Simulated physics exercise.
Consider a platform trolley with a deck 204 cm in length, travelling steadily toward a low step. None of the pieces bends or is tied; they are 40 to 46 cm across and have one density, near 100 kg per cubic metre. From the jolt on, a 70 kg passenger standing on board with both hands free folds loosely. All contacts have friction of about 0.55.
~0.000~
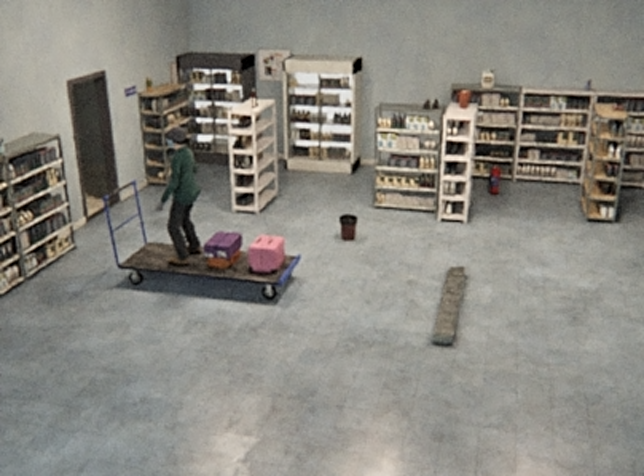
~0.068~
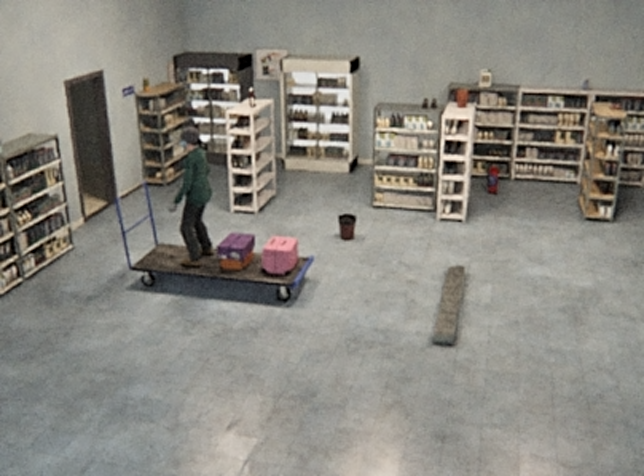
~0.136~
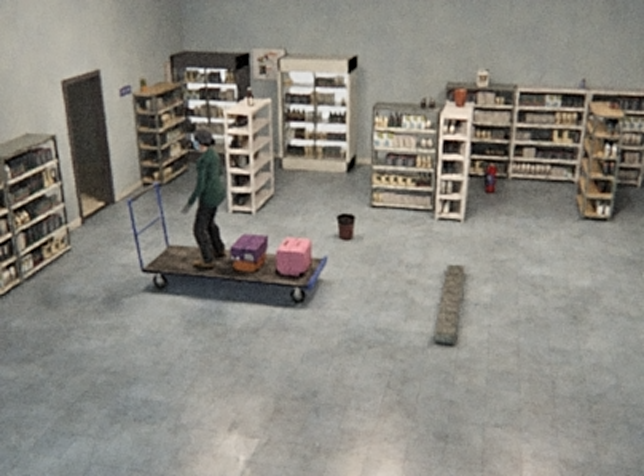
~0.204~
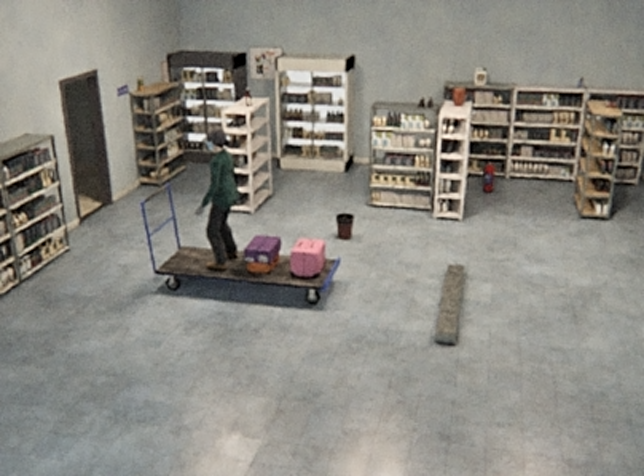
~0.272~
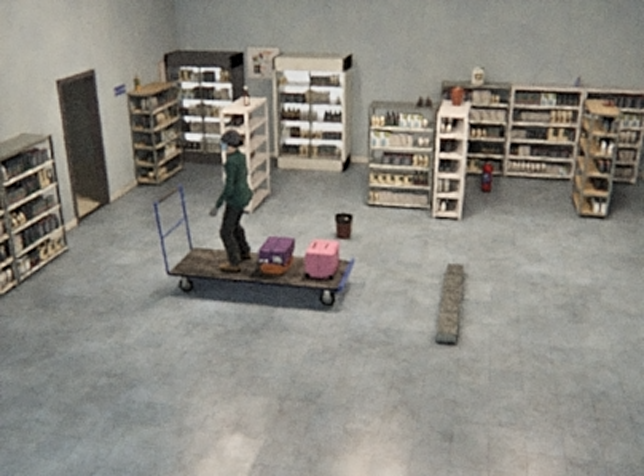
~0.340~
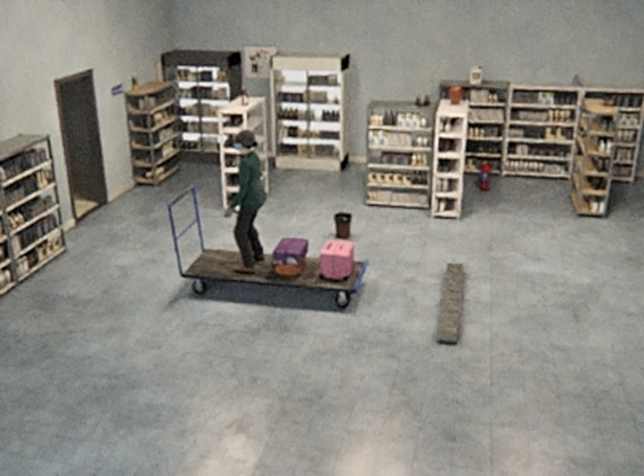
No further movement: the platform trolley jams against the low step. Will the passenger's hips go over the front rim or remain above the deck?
The passenger's hips go over the front rim.
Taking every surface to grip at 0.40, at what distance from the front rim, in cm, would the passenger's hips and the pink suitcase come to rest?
Hips 40 past, pink 30 past.
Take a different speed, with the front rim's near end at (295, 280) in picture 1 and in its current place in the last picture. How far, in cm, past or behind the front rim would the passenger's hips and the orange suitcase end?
Rest points: Hips at 30 cm behind, orange at 50 cm behind.
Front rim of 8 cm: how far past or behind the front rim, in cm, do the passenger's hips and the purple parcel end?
Rest positions from the front rim: Hips 10 cm behind; purple 50 cm behind.
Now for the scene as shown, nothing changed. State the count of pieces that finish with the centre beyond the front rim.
Total: 2.
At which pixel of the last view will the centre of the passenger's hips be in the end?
Roughly pixel (497, 272).
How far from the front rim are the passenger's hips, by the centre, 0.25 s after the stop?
Roughly 65 cm short of the front rim.
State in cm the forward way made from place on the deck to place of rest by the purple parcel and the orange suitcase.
Forward shift, cm - purple: 110; orange: 65.
After 0.74 s the deck stops.
After 1.29 s the passenger's hips are 22 cm behind the rim, near (434, 246) in the last picture's view.
After 1.74 s the passenger's hips are 7 cm past the rim, near (461, 247) in the last picture's view.
At rest, 3.4 s, past the rim, pink suitcase, purple parcel and the passenger's hips; behind it, orange suitcase.
